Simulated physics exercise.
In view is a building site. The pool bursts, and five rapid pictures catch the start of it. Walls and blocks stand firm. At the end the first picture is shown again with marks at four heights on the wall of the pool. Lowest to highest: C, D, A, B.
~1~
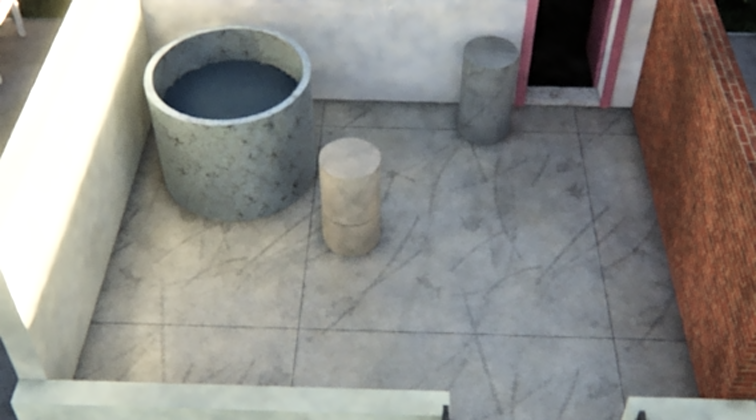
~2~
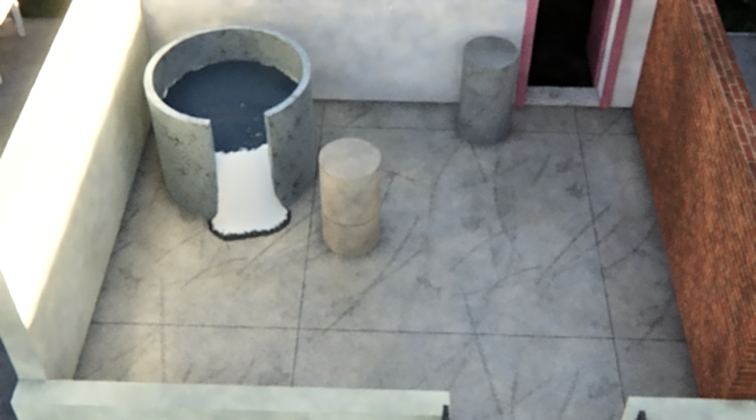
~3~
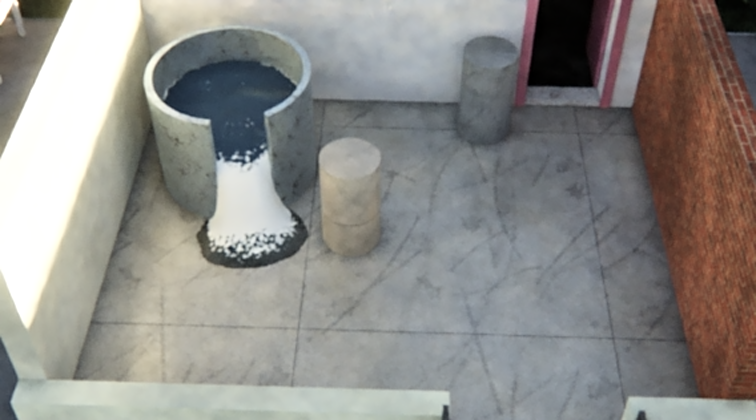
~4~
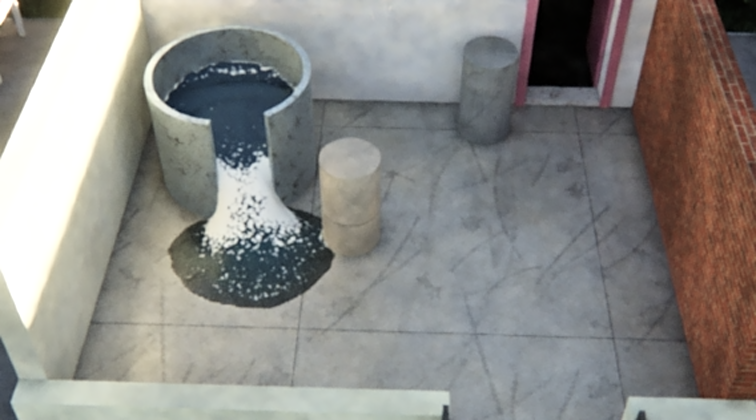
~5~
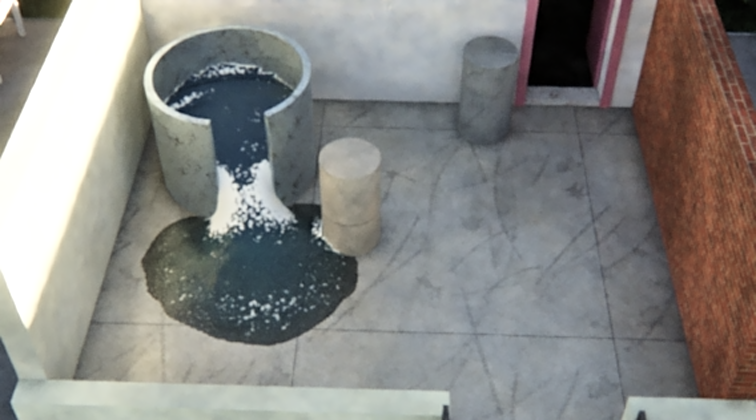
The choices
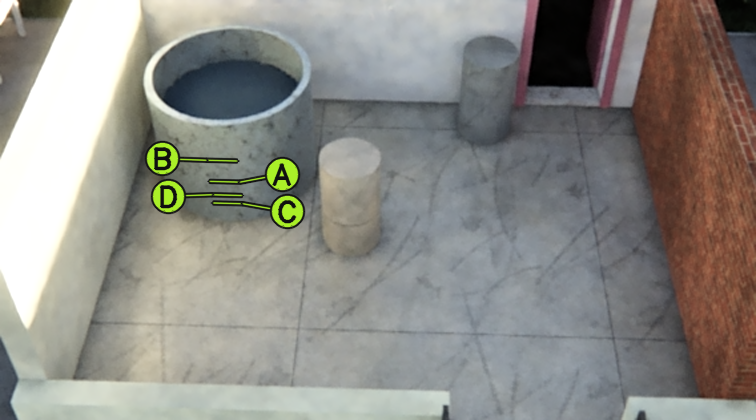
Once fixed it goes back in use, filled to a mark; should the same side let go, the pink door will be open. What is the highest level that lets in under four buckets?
B is the one.
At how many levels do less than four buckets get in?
All of them.
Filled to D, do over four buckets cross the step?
No, that is safe.
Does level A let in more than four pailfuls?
No, that is safe.
On the marked copy, A at (224, 181); B at (221, 160); C at (228, 203); D at (226, 195); from the bottom up C, D, A, B.
With A, nothing gets over.
With B, a splash gets over, under a bucket.
With C, nothing gets over.
With D, nothing gets over.
